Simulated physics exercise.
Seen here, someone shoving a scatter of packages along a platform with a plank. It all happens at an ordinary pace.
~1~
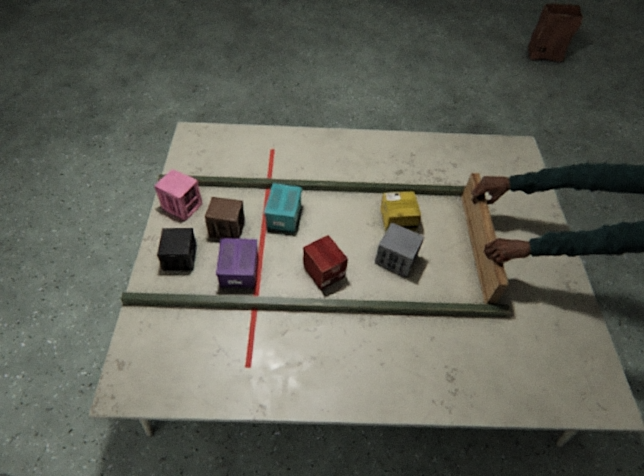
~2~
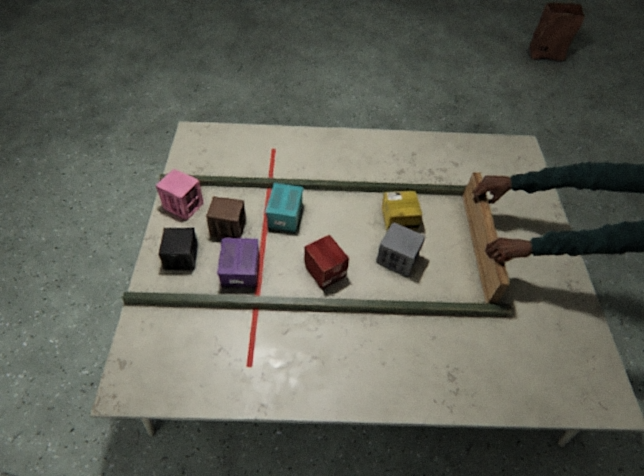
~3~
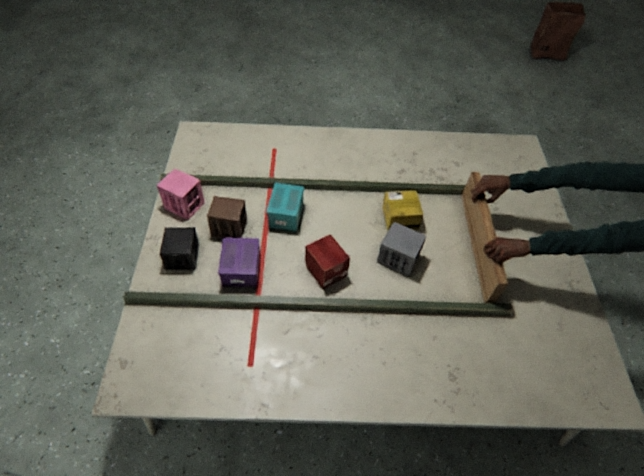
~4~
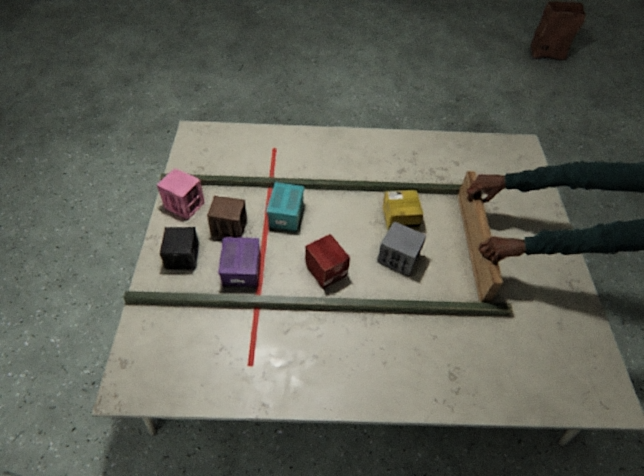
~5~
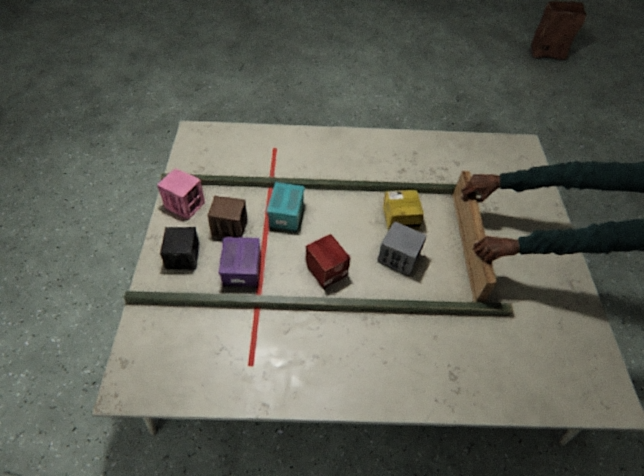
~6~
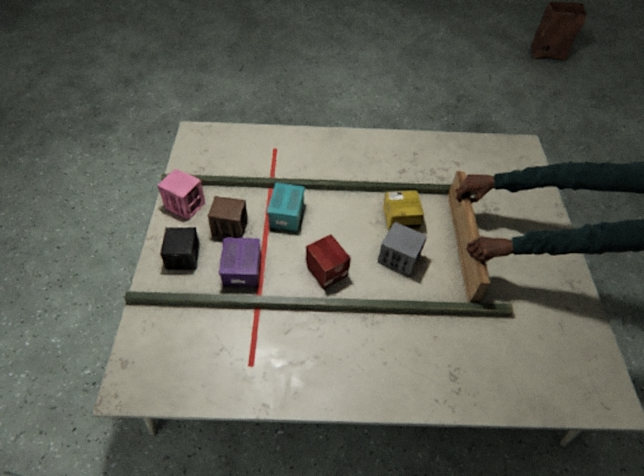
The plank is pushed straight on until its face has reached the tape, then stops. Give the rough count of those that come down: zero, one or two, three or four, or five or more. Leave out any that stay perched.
Here the number that fall off is zero.
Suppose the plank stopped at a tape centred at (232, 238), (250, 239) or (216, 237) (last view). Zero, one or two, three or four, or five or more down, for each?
For each place: One or two; 1 or 2; three to four.
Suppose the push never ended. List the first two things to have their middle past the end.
In order: The black crate, the pink crate.
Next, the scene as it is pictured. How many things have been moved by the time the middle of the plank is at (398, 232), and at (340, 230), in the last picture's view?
At the one place 2, at the other 3.
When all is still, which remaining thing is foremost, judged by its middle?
Foremost is the black crate.
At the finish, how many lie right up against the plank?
It touches 2.
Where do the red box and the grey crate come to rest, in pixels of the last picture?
About (209, 261), and the other about (244, 250).
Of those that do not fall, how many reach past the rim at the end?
It comes to 1.
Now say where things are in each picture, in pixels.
In the first picture, pink crate (179, 195); black crate (178, 249); brown crate (226, 219); plank (482, 236); tape (262, 240).
In the second picture, black crate (179, 249); yellow parcel (401, 211).
In the third picture, brown crate (228, 218); red box (327, 261).
In the fourth picture, pink crate (182, 194); turquoise tote (286, 207).
In the fifth picture, black crate (181, 248); plank (472, 234).
In the sixth picture, pink crate (182, 194); black crate (181, 249); brown crate (229, 218); plank (467, 234); tape (265, 239).
Soon after, none off yet; pink crate at rest near (182, 194); black crate at rest near (181, 249); brown crate at rest near (229, 218).
Then, none off yet; pink crate at rest near (182, 194); black crate at rest near (181, 249); brown crate moved a little near (223, 219).
At rest, the number that fall off is zero.
